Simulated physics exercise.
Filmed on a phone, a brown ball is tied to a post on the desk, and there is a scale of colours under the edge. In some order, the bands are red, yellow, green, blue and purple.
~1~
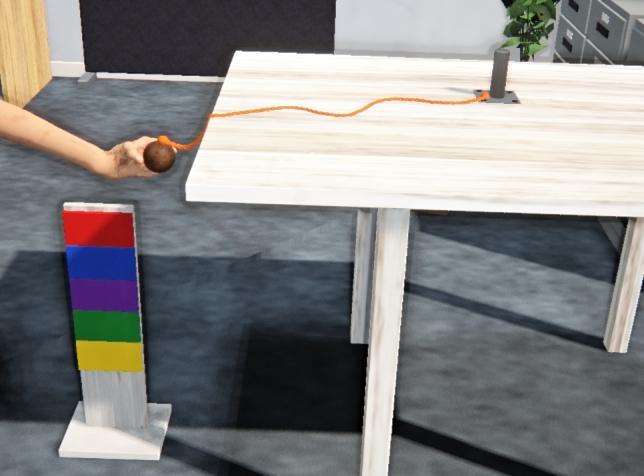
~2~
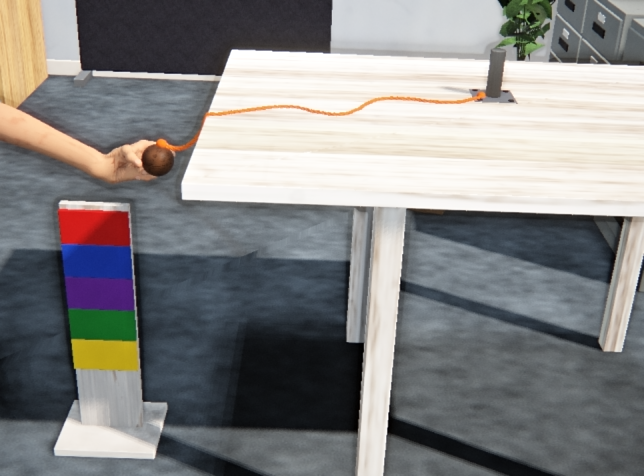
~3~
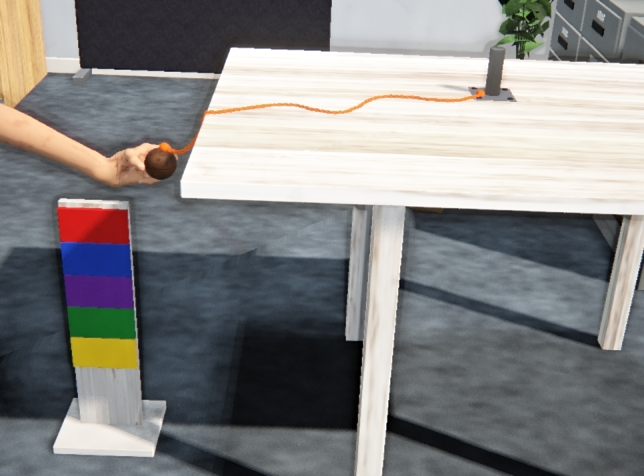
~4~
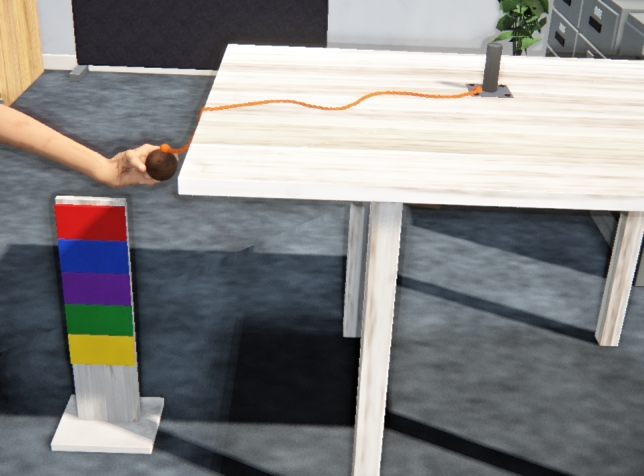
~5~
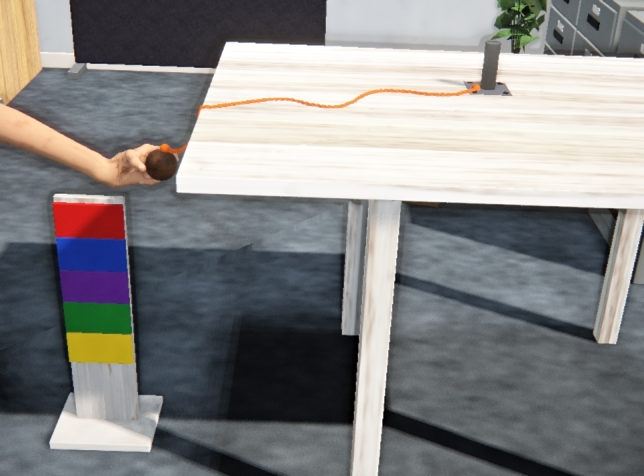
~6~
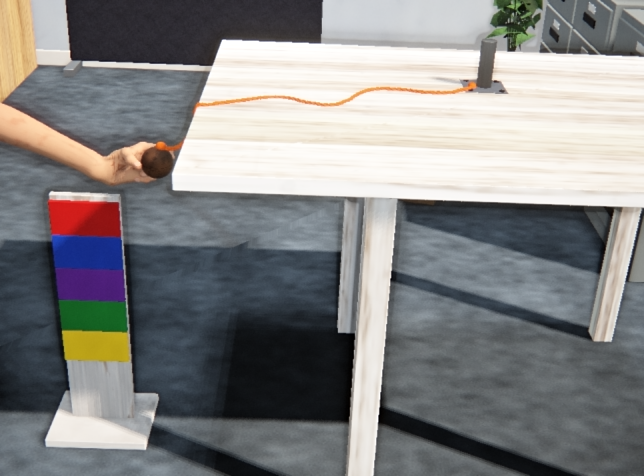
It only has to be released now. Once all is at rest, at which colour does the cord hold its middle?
At red.
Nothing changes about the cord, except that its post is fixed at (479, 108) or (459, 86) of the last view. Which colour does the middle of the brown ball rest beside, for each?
Answer, in order: Blue, blue.
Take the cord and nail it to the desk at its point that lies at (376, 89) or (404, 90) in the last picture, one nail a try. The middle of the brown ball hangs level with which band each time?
In order: Red; red.
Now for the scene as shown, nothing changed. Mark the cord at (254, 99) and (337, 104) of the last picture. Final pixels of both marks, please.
First one: (215, 99); second one: (302, 94).
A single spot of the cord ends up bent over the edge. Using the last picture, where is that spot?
It sits at about (237, 101).
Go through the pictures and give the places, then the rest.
In the first picture, brown ball (159, 157); red (98, 230); blue (101, 264); purple (104, 296); green (107, 328); yellow (109, 357).
In the second picture, brown ball (158, 160); cord through (463, 102) (398, 99) (351, 113) (288, 107) (216, 115).
In the third picture, brown ball (161, 164).
In the fourth picture, brown ball (161, 165); cord through (459, 97) (394, 93) (347, 107) (285, 102) (213, 109).
In the fifth picture, brown ball (161, 165).
In the sixth picture, brown ball (157, 162); cord through (454, 92) (388, 89) (342, 103) (279, 97) (207, 105).
Early on, ball near (217, 220); level with red.
Midway, ball near (187, 224); level with red.
Finally, ball near (204, 222); level with red. The cord holds its middle at red.
